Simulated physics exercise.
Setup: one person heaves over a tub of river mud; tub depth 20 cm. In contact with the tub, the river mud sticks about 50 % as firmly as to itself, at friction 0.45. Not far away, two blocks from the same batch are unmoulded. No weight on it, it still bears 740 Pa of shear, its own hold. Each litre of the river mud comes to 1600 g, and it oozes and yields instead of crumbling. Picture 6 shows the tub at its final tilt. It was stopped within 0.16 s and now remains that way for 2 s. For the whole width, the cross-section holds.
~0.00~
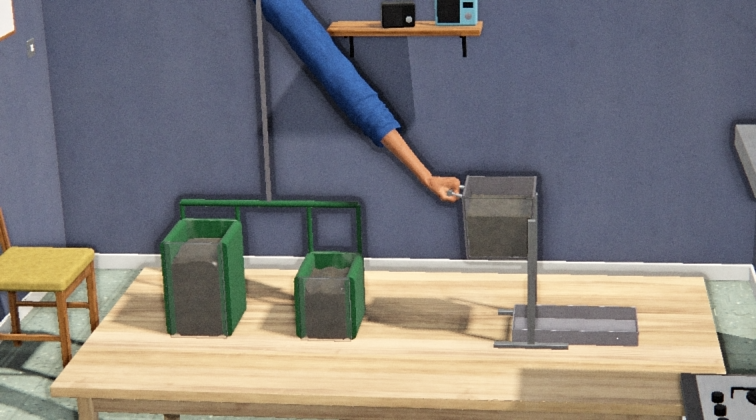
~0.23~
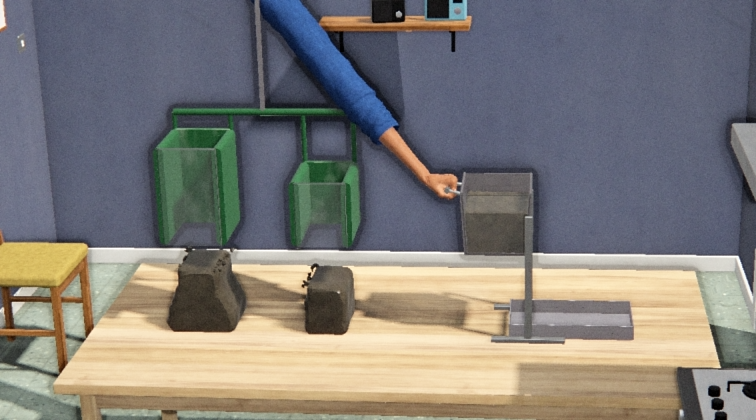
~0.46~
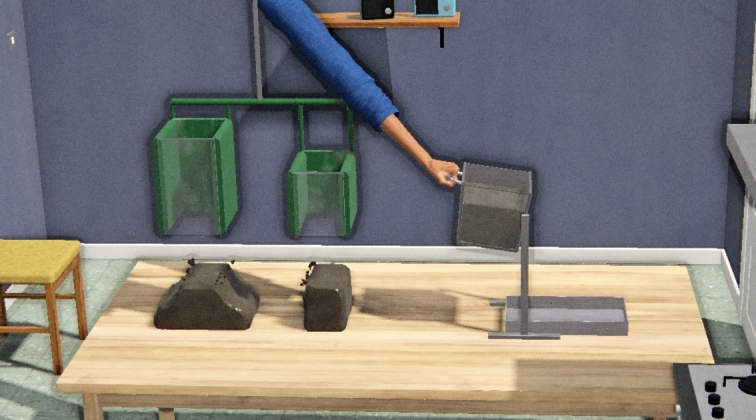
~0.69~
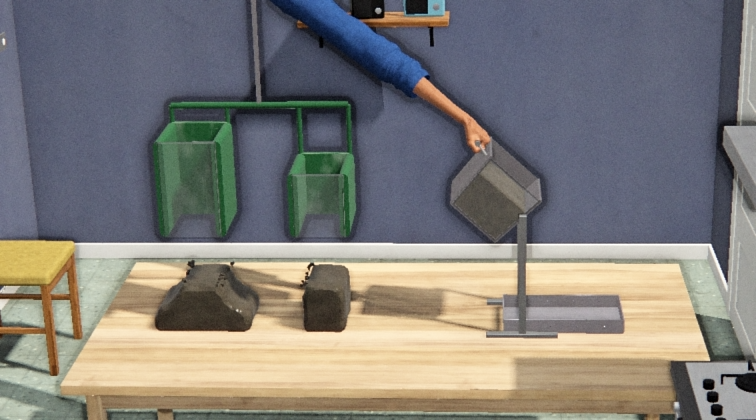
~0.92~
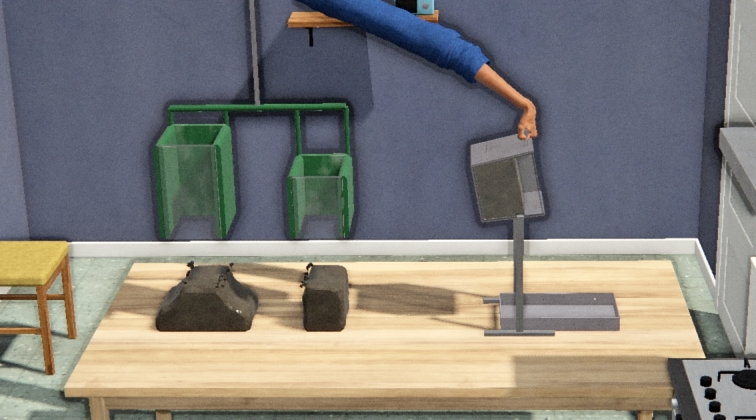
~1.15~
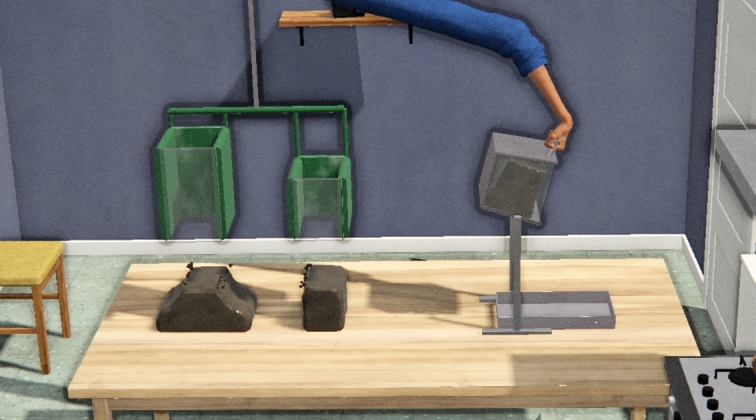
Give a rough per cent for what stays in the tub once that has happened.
Roughly 0 per cent stays in the tub.
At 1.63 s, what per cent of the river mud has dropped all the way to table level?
55 %.
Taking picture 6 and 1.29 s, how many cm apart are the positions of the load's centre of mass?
Measured shift, roughly 7 cm.
After 1.29 s, the tub is at 104 degrees and holds 80 %.
After 1.46 s, the tub is at 104 degrees and holds 33 %.
After 1.63 s, the tub is at 104 degrees and holds 0 %.
After 1.80 s, the tub is at 104 degrees and holds 0 %.
After 3.15 s, the tub is at 104 degrees and holds 0 %.
